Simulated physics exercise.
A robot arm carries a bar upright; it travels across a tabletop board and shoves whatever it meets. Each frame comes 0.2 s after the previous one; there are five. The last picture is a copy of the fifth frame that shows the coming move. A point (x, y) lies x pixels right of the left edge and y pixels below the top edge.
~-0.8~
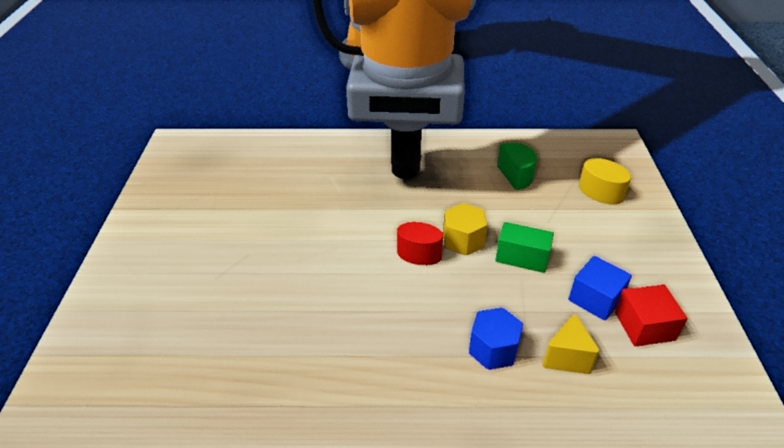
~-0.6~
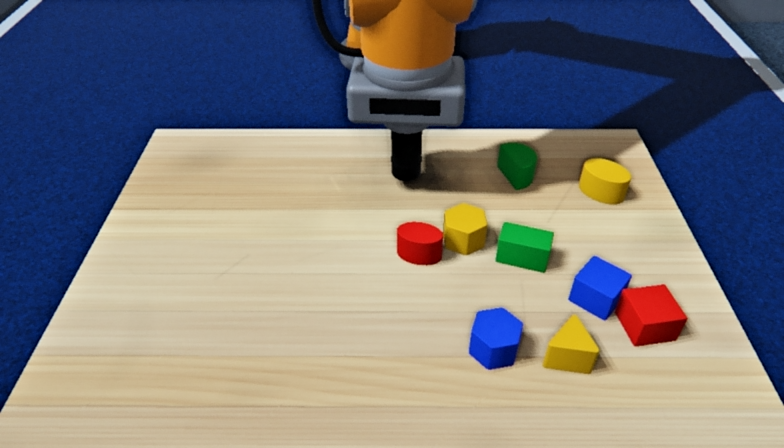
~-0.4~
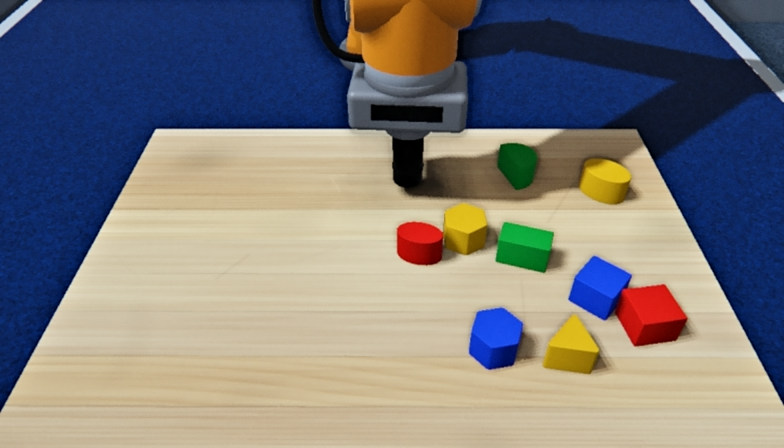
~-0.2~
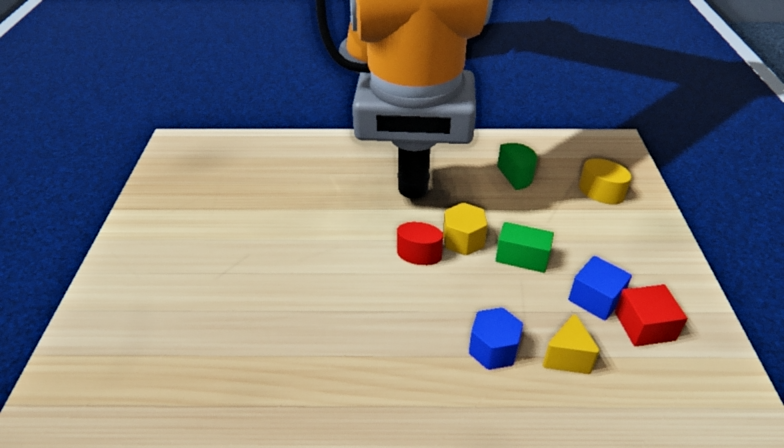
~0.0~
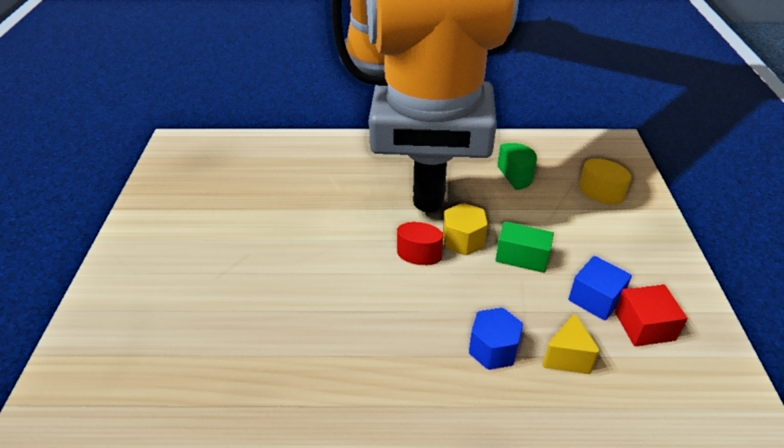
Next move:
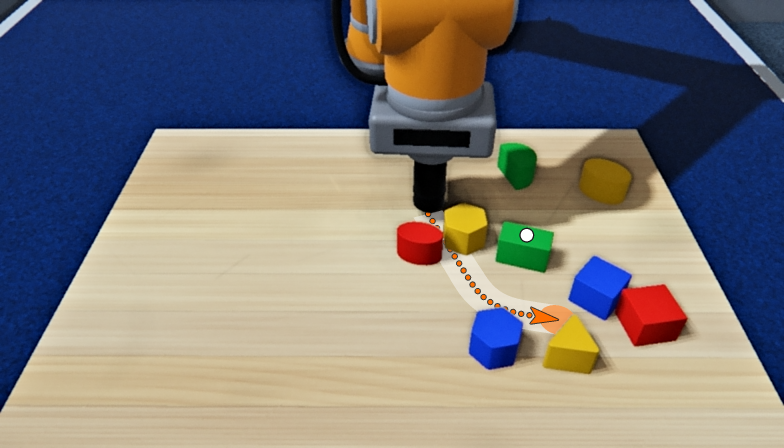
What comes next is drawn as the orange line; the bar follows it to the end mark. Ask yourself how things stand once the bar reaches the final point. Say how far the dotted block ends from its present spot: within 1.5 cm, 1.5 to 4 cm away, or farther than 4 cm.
My answer is that it shifts 1.5 to 4 cm.
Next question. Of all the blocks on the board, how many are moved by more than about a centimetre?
My prediction: Two blocks.
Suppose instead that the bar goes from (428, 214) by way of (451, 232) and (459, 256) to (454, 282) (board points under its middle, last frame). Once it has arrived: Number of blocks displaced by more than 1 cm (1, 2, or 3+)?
When the path ends, I think you'll find two blocks out of place by more than 1 cm.
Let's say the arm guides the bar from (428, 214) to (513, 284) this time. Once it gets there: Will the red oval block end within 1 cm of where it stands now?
I expect so.
Path on the board, from (428, 214) via (454, 255) and (488, 300), ending at (558, 320); the dot is on the green oblong block.
On the path given first. One third of the way, bar at (455, 245); red oval block at (419, 235), turned 20° clockwise; yellow hexagon at (495, 239), turned 50° anticlockwise; green oblong block at (543, 238), turned 10° anticlockwise.
Two thirds of the way, bar at (490, 290); red oval block at (419, 235), turned 20° clockwise; yellow hexagon at (518, 258), turned 95° anticlockwise; green oblong block at (557, 238), turned 35° anticlockwise.
At the end, bar at (561, 309); red oval block at (419, 235), turned 20° clockwise; yellow hexagon at (530, 261), turned 135° anticlockwise; green oblong block at (560, 234), turned 30° anticlockwise; yellow triangular block in place.
